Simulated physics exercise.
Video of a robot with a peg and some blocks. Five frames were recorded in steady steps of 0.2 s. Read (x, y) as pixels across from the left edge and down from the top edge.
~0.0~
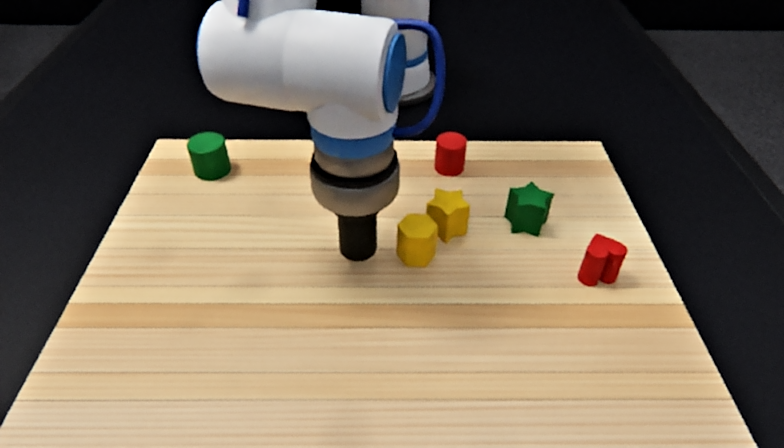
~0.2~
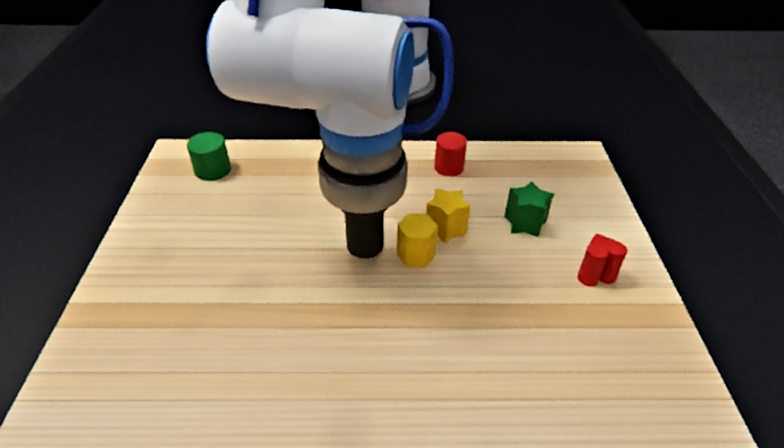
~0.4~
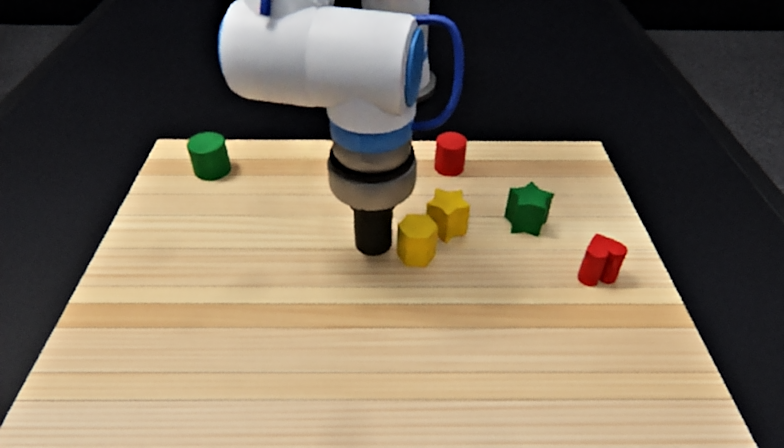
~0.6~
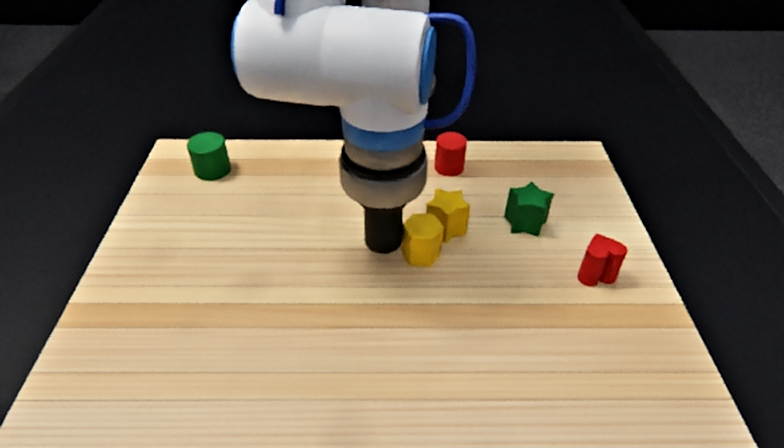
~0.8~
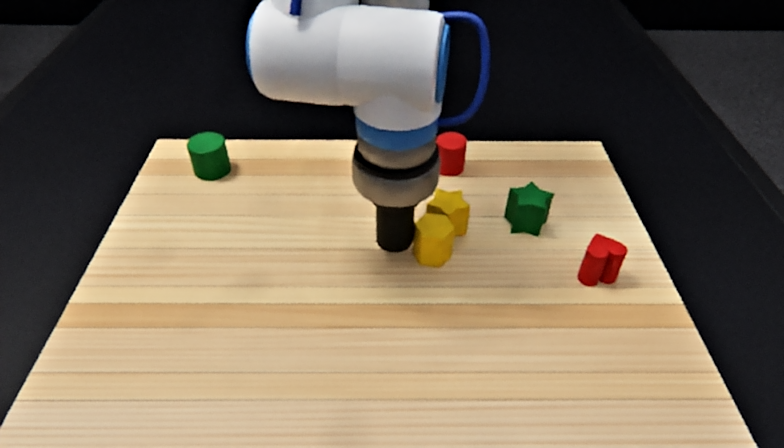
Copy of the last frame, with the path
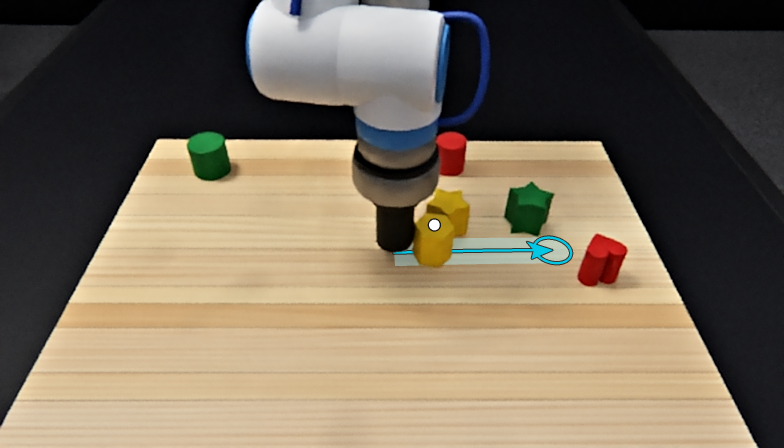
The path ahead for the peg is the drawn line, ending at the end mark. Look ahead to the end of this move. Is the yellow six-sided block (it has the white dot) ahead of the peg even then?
I believe not.
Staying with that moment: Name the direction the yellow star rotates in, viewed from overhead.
My answer: Anticlockwise.
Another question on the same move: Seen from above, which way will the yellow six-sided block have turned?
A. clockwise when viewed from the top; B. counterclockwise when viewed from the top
(A)
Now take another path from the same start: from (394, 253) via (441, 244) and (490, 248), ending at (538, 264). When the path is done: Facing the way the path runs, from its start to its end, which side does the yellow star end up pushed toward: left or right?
The shift goes left.
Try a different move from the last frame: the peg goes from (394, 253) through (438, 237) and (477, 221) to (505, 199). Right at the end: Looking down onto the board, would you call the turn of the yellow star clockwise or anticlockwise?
My prediction: CCW.
Drawn move, in a line from (394, 253) to (553, 250); the dot is on the yellow six-sided block.
What follows on the original path. One third of the way, peg at (449, 239); yellow six-sided block at (487, 232), turned 45° clockwise; yellow star at (454, 199), turned 25° anticlockwise.
Two thirds of the way, peg at (503, 238); yellow six-sided block at (536, 242), turned 80° clockwise; yellow star at (459, 198), turned 50° anticlockwise.
At the end, peg at (556, 237); yellow six-sided block at (550, 248), turned 105° clockwise; yellow star at (459, 198), turned 50° anticlockwise; green star still.
